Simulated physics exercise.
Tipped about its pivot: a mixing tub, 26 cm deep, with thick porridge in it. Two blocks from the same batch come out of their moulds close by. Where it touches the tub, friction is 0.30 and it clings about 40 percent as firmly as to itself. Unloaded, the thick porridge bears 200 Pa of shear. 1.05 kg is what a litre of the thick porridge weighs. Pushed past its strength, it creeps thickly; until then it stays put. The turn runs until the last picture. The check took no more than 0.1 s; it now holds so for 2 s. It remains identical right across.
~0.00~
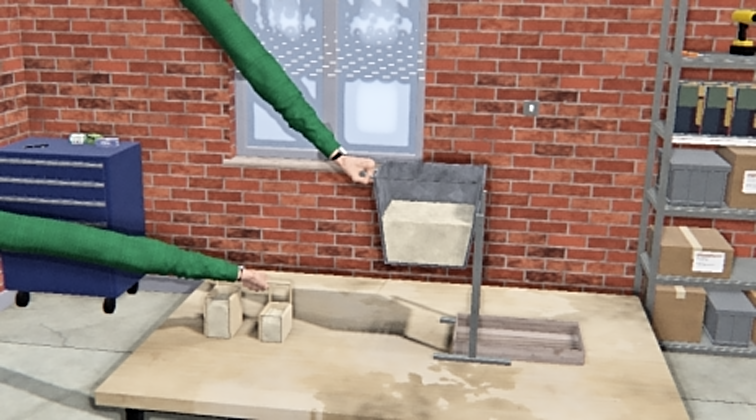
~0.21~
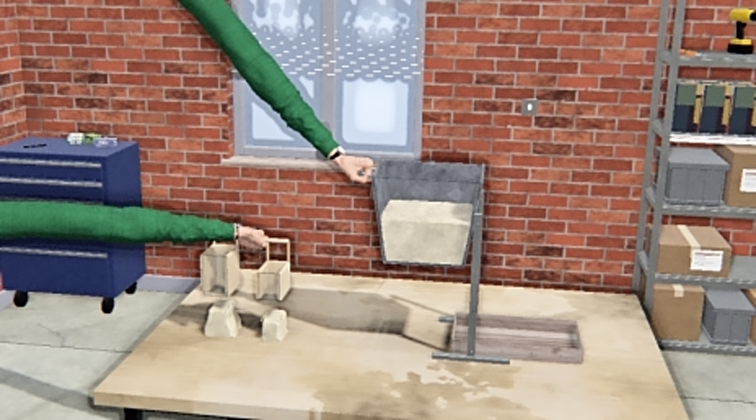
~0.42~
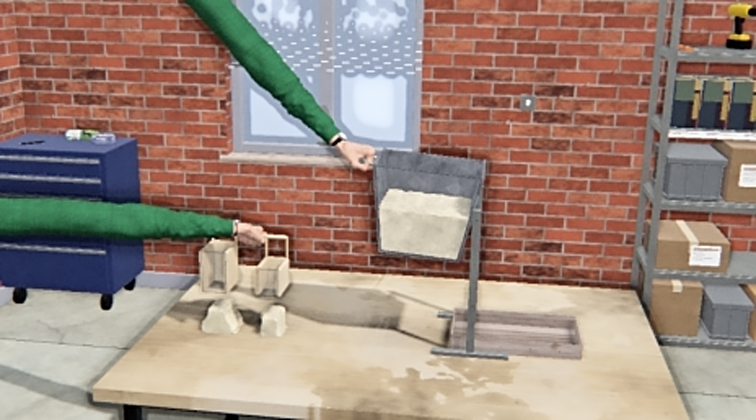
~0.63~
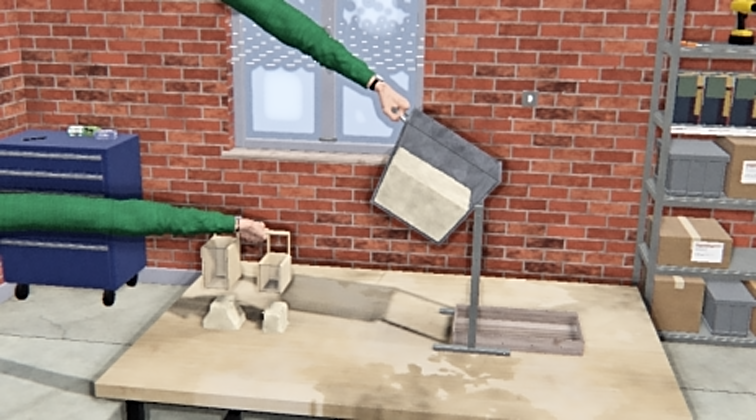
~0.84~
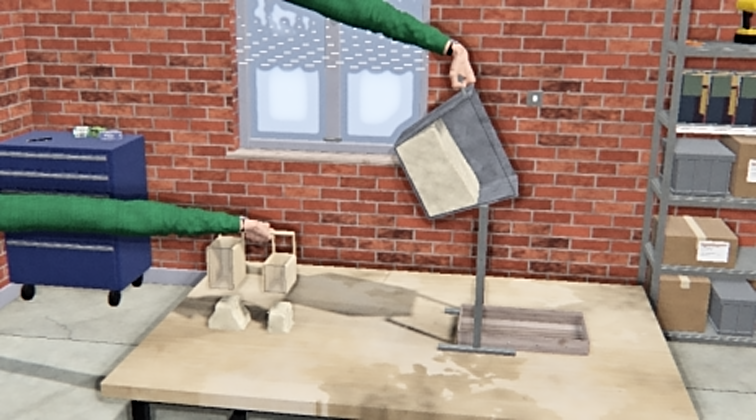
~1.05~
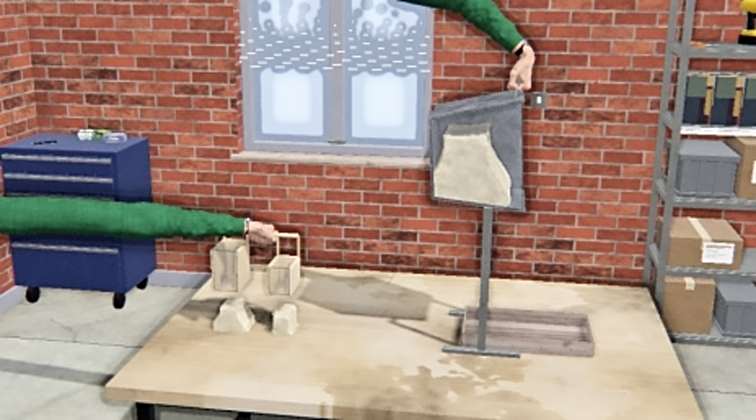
The clip shows a green-sleeved hand lifting moulds off two pale blocks, which slump slightly, the left one more; another hand then swings a grey tub of thick pale material clockwise on its stand until steeply tilted, the material shifting inside.
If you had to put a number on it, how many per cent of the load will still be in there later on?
My estimate is close to 50 per cent.
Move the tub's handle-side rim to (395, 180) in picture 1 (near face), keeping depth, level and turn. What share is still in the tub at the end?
The tub would end up holding some 65 % of it.
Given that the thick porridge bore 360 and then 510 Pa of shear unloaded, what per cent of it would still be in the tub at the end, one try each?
Respectively 60 % and 80 %.
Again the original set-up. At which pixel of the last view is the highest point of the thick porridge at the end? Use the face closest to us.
I'd point to somewhere around (457, 178).
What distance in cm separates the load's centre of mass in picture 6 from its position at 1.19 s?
The distance comes to some 7 cm.
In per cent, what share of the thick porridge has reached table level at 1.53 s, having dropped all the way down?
20 per cent.
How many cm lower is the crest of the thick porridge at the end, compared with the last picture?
13 cm.
After 1.19 s, the tub is at 86 degrees and holds 89 %.
After 1.36 s, the tub is at 86 degrees and holds 60 %.
After 1.53 s, the tub is at 86 degrees and holds 51 %.
After 1.70 s, the tub is at 86 degrees and holds 50 %.
After 3.05 s, the tub is at 86 degrees and holds 50 %.
